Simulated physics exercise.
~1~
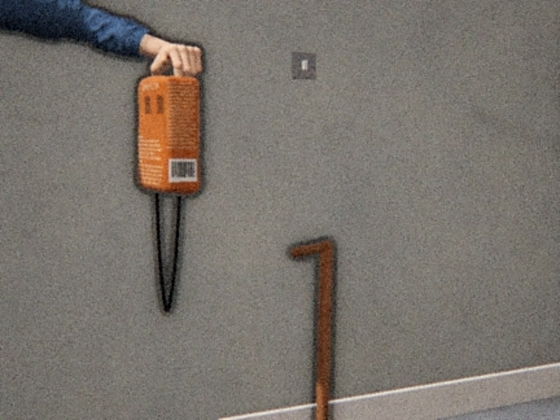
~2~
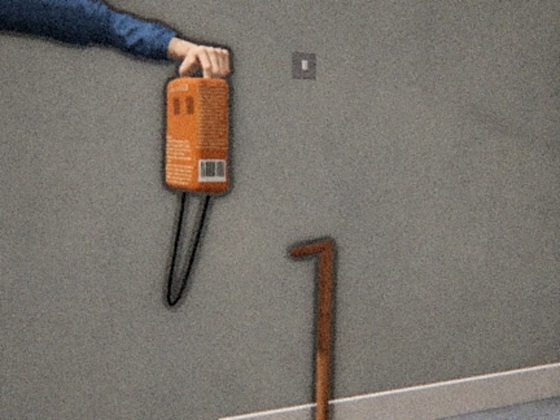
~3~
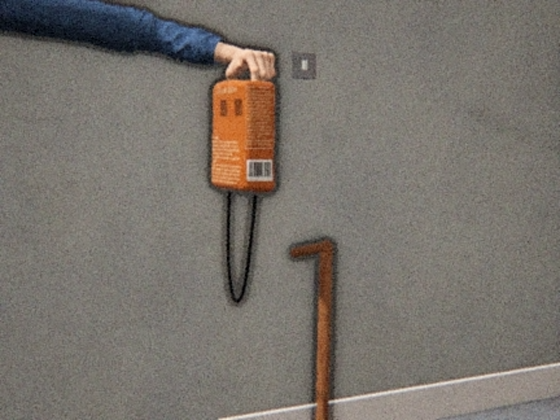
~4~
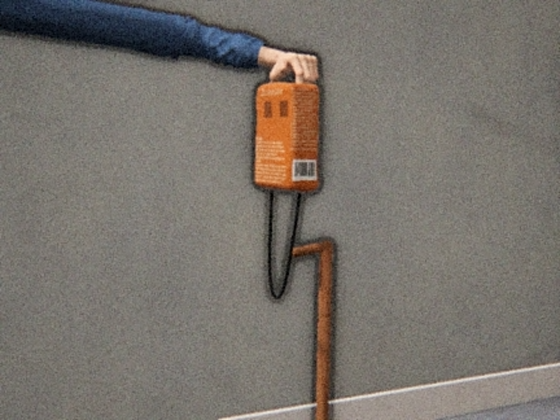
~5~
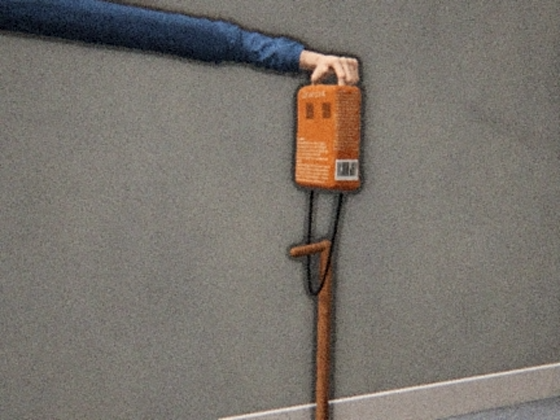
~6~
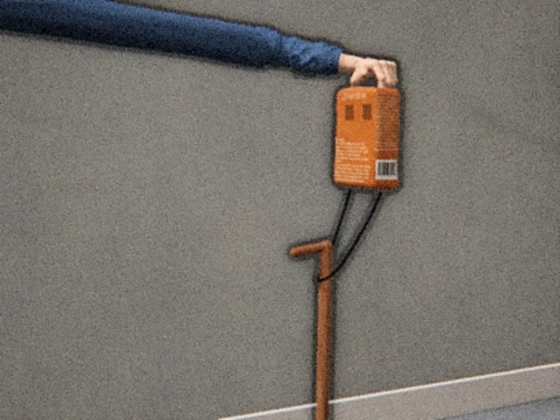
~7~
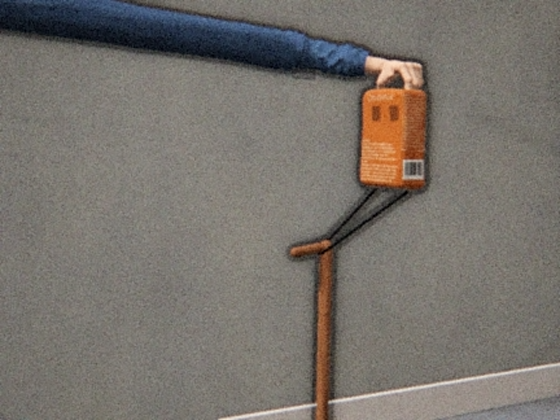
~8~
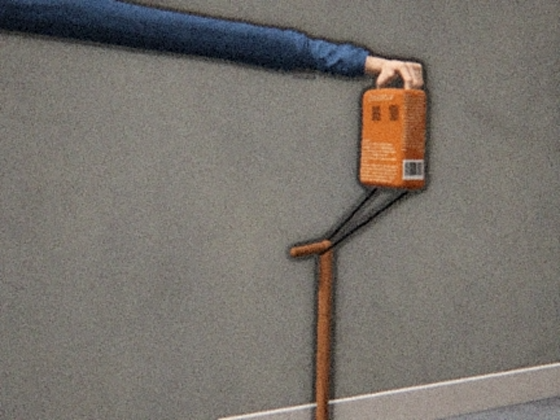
An orange sack with a loop of black cord dangling beneath it was carried to the right by a hand in a blue sleeve, until the loop caught on a brown hooked post and pulled tight, stopping the hand just past it.
